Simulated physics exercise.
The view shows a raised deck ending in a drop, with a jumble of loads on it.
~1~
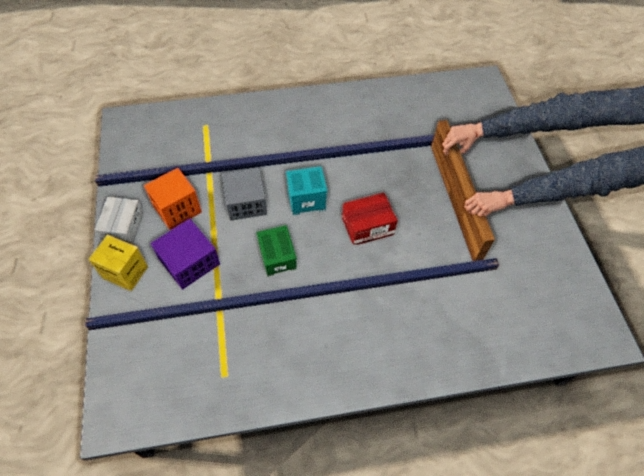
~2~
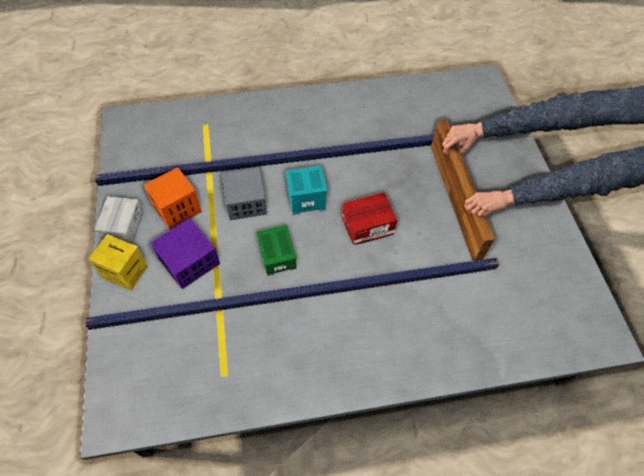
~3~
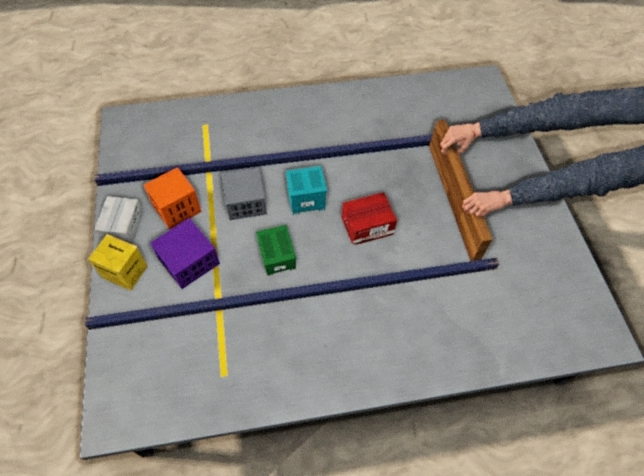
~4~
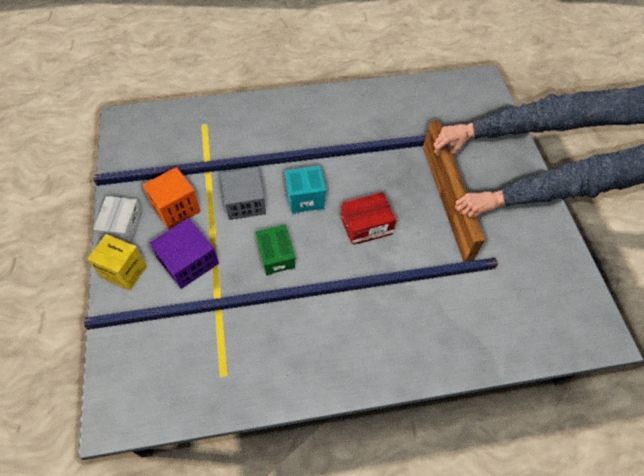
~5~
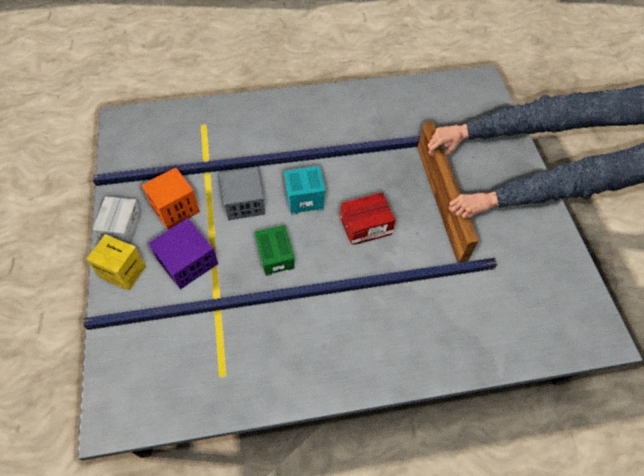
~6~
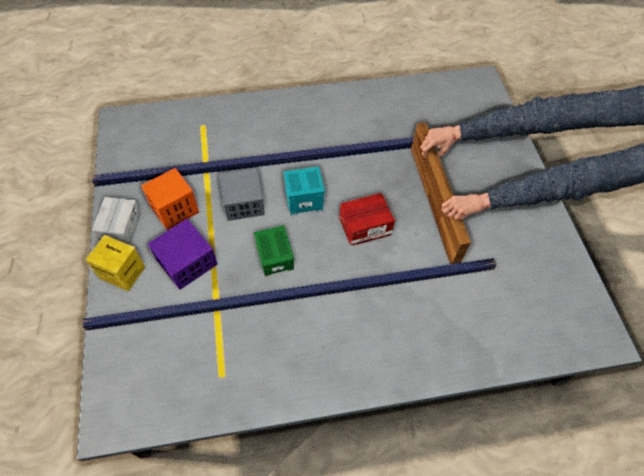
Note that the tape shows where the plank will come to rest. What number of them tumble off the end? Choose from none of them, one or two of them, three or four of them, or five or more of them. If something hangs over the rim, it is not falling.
One or two of them do.
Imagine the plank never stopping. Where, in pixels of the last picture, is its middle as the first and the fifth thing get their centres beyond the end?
At (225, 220) for the first, at (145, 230) for the fifth.
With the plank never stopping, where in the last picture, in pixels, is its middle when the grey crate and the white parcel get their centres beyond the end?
The middle is at (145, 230) when it's the grey crate, and at (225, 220) when it's the white parcel.
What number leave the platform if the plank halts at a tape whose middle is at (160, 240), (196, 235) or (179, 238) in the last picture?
In order: 3, 2 and 3.
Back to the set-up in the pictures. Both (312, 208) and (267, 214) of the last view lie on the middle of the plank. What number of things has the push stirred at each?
First 3, after that 6.
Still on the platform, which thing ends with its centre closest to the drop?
Foremost, the yellow box.
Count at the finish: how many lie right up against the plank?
Contact count: 3.
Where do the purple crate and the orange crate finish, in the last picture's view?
In the last picture the purple crate sits at (140, 264) while the orange crate sits at (111, 200).
Soon after, none off yet; white parcel at rest near (117, 221); yellow box at rest near (117, 264); orange crate at rest near (171, 199).
By the end, the number that fall off is one or two; fallen, white parcel.
